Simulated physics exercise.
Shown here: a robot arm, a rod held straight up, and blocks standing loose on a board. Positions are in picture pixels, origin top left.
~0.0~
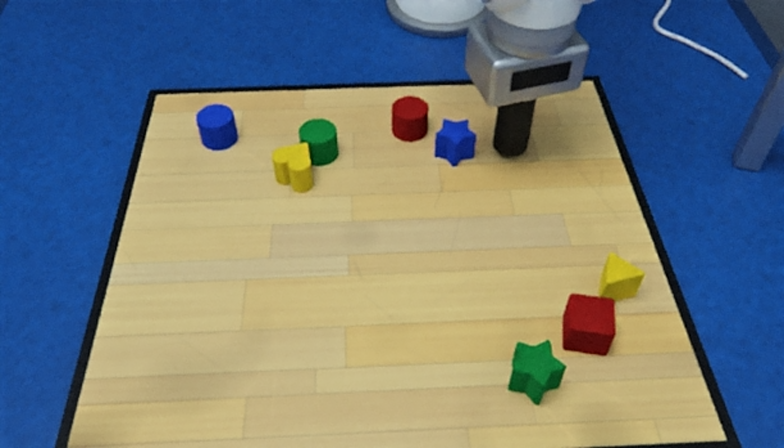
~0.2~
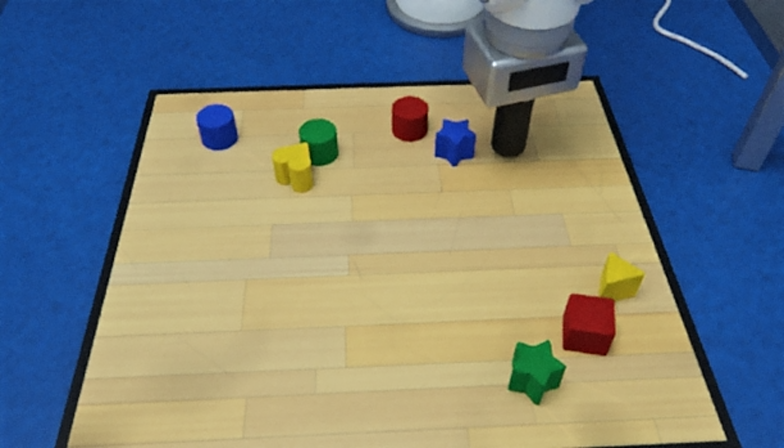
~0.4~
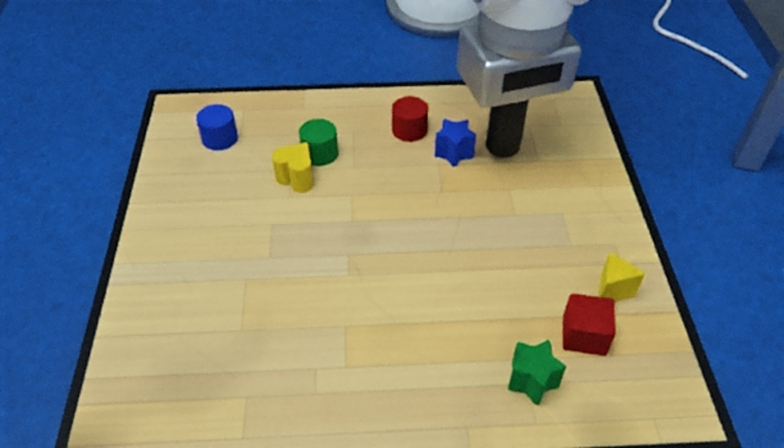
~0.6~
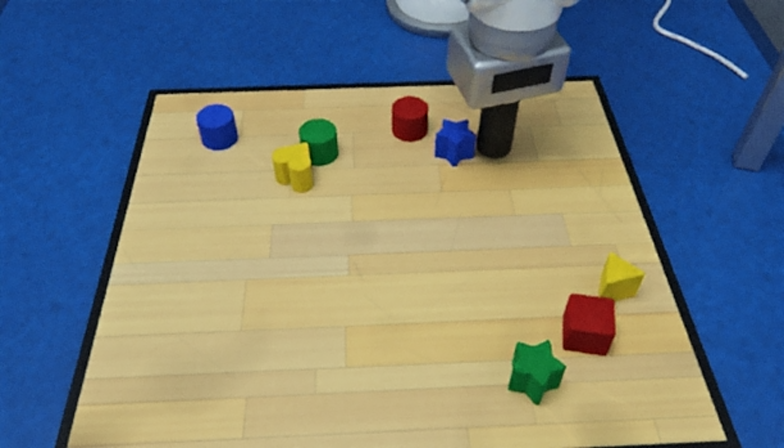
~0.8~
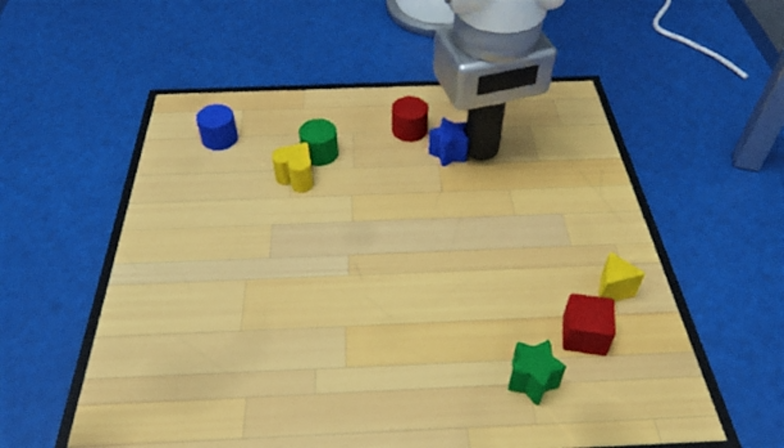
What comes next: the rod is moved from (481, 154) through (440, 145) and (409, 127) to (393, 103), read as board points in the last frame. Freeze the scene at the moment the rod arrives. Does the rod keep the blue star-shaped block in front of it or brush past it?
Slipped loose.
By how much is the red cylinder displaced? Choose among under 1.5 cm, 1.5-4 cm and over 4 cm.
Beyond 4 cm.
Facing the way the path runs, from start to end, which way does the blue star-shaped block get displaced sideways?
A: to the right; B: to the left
B (to the left)
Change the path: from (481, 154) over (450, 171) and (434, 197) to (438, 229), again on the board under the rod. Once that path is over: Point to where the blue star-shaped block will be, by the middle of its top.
It should be at about (425, 134).
The first path, step by step. One third of the way, rod at (441, 140); red cylinder at (395, 101); blue star-shaped block at (410, 125).
Two thirds of the way, rod at (409, 121); red cylinder at (378, 93); blue star-shaped block at (392, 123), turned 50° anticlockwise.
At the end, rod at (393, 98); red cylinder at (359, 82); blue star-shaped block at (392, 123), turned 50° anticlockwise.
